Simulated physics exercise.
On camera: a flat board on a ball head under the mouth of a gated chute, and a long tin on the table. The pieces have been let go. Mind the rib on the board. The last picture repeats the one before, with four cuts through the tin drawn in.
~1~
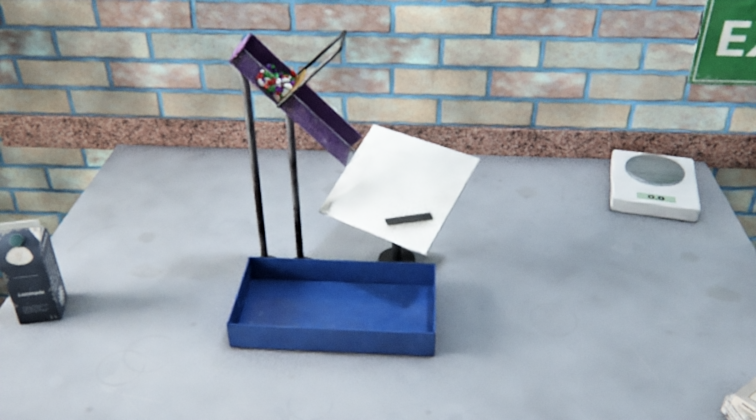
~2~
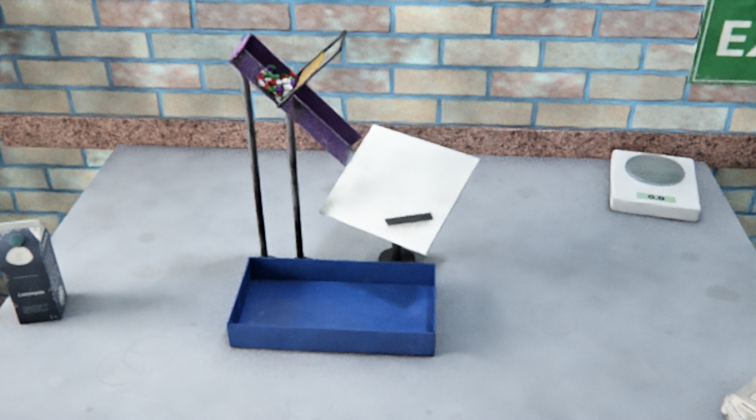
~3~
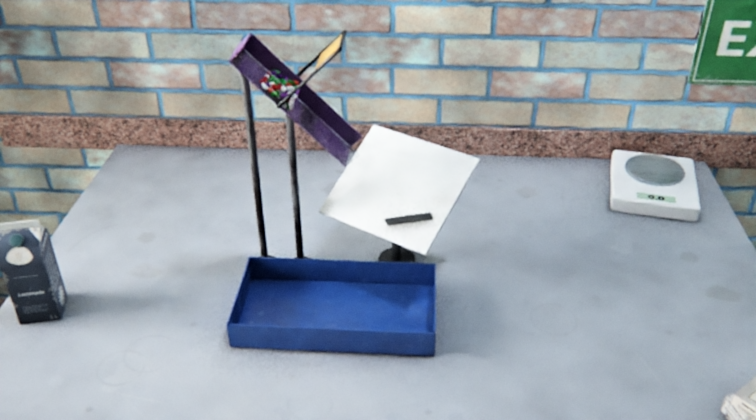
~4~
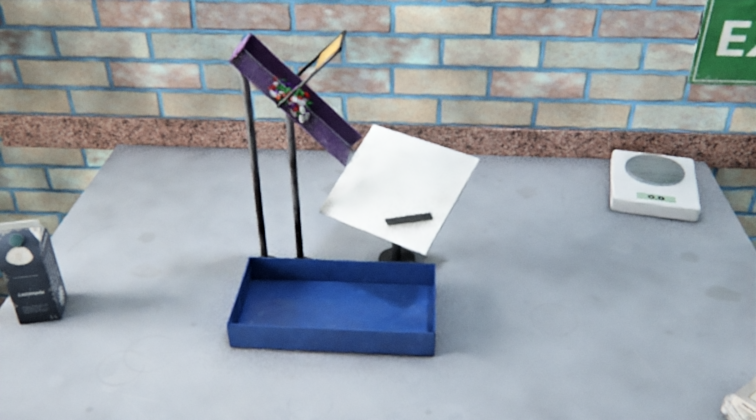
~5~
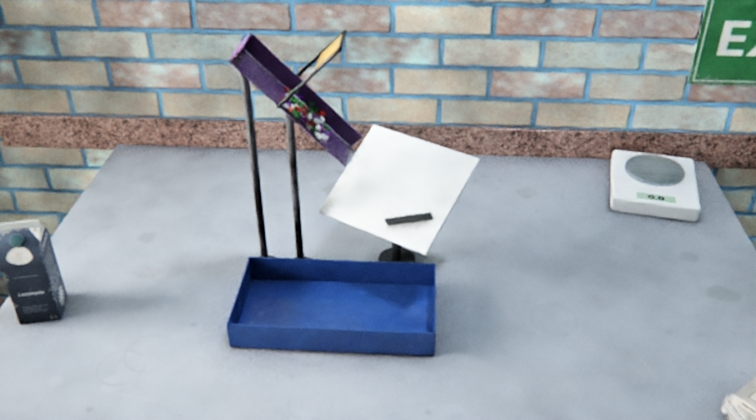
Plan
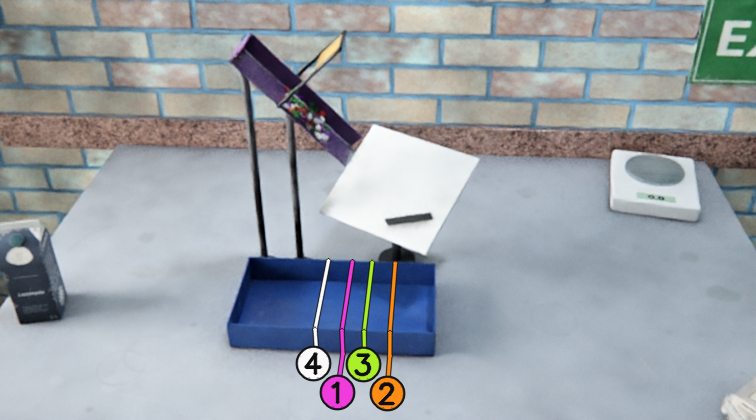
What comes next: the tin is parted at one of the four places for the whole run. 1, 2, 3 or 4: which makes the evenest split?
Go for 1.
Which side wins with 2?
The left side.
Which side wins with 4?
More lands on the right.
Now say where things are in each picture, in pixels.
Load behind the gate at (279, 85), jelly beans; lip of the chute at (348, 157), sloping fairly steeply, in the first picture.
Middle of the board at (398, 185), tilted fairly steeply; middle of its low edge at (370, 232); of its high edge at (425, 141), in the second picture.
Front corners of the tin at (227, 324) and (435, 333), empty; front of the load at (292, 99), in the third picture.
Middle of the load at (291, 100); its front at (308, 110), about a third of the way to the lip; rib from (431, 213) to (385, 219), in the fourth picture.
Middle of the load at (305, 113); its front at (328, 129), about two thirds of the way to the lip, in the fifth picture.
On the marked copy, line 1 crosses the front rim at (342, 329); line 2 crosses the front rim at (390, 331); line 3 crosses the front rim at (364, 330); line 4 crosses the front rim at (315, 328).
With 1, of what is caught, about a third on the left of the divider, about two thirds on the right.
With 2, of what is caught, nearly all on the left of the divider, a small part on the right.
With 3, of what is caught, most on the left of the divider, a small part on the right.
With 4, of what is caught, a small part on the left of the divider, nearly all on the right.
